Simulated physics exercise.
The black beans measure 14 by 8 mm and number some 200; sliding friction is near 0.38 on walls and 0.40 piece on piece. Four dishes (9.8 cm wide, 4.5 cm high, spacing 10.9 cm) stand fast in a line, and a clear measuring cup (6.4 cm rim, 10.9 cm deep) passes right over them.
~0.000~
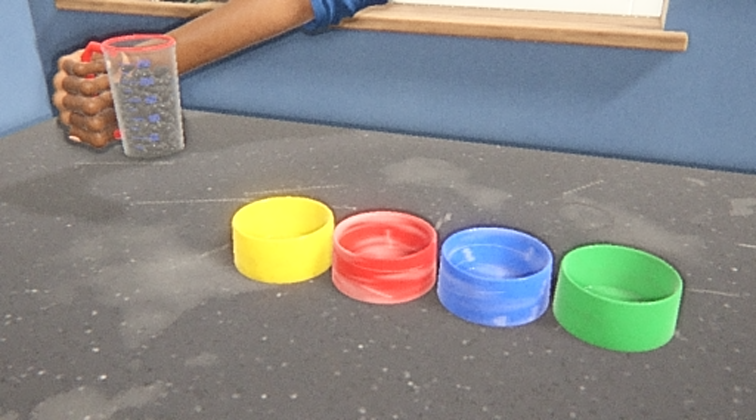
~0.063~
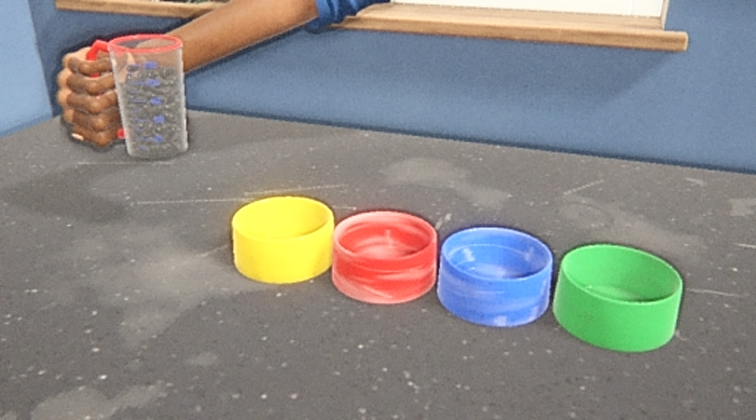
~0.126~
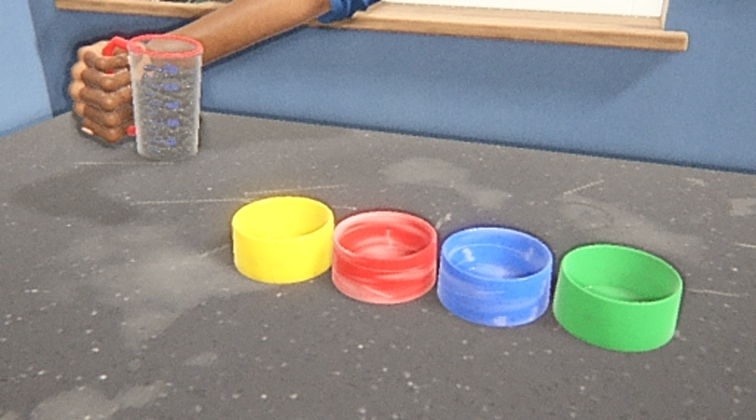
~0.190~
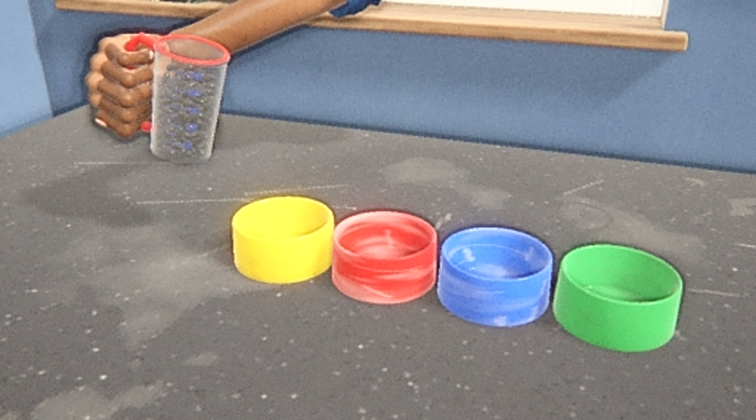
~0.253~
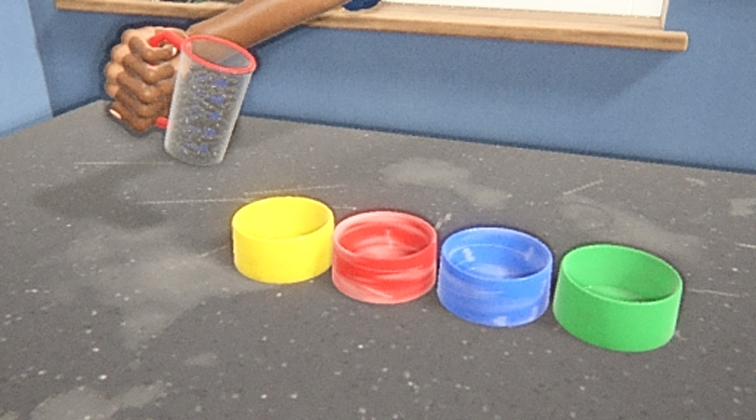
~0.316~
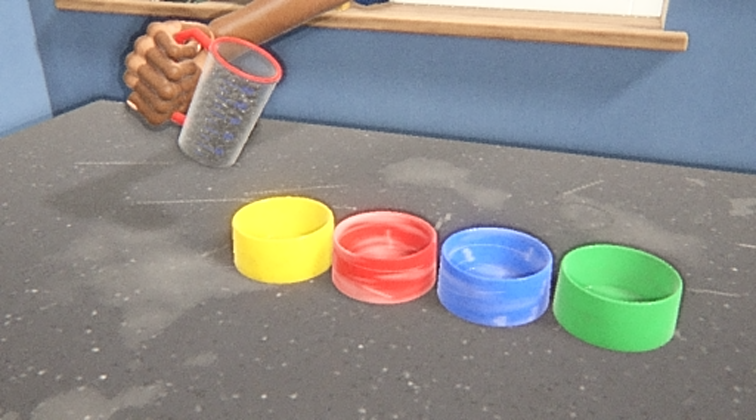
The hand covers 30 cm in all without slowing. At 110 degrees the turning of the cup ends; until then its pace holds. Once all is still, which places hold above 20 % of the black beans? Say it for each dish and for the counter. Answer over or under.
Red: Under, blue: Over, green: Under, yellow: Under, counter: Under.
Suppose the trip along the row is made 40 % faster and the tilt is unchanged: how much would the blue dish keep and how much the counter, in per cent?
Then: Blue 100, counter 0.
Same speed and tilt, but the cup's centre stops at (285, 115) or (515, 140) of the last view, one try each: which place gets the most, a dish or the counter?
Most goes to: Red; green.
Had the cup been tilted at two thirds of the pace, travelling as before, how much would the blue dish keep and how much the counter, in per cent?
Then: Blue 100, counter 0.
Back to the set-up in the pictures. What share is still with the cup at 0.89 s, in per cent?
Some 100 per cent of the load.
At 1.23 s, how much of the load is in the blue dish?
Some 45 per cent.
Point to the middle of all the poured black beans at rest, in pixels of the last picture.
Around (500, 276).
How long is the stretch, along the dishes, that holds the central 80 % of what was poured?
Roughly 6 cm.
After 0.66 s, tilt 69 degrees; cup holds 100 %.
Then, at 0.89 s, tilt 95 degrees; cup holds 100 %.
After 1.23 s, tilt 110 degrees; cup holds 50 %, blue 45 %.
In the end, at 2.7 s, red 0 %, blue 100 %, green 0 %, yellow 0 %, counter 0 %.
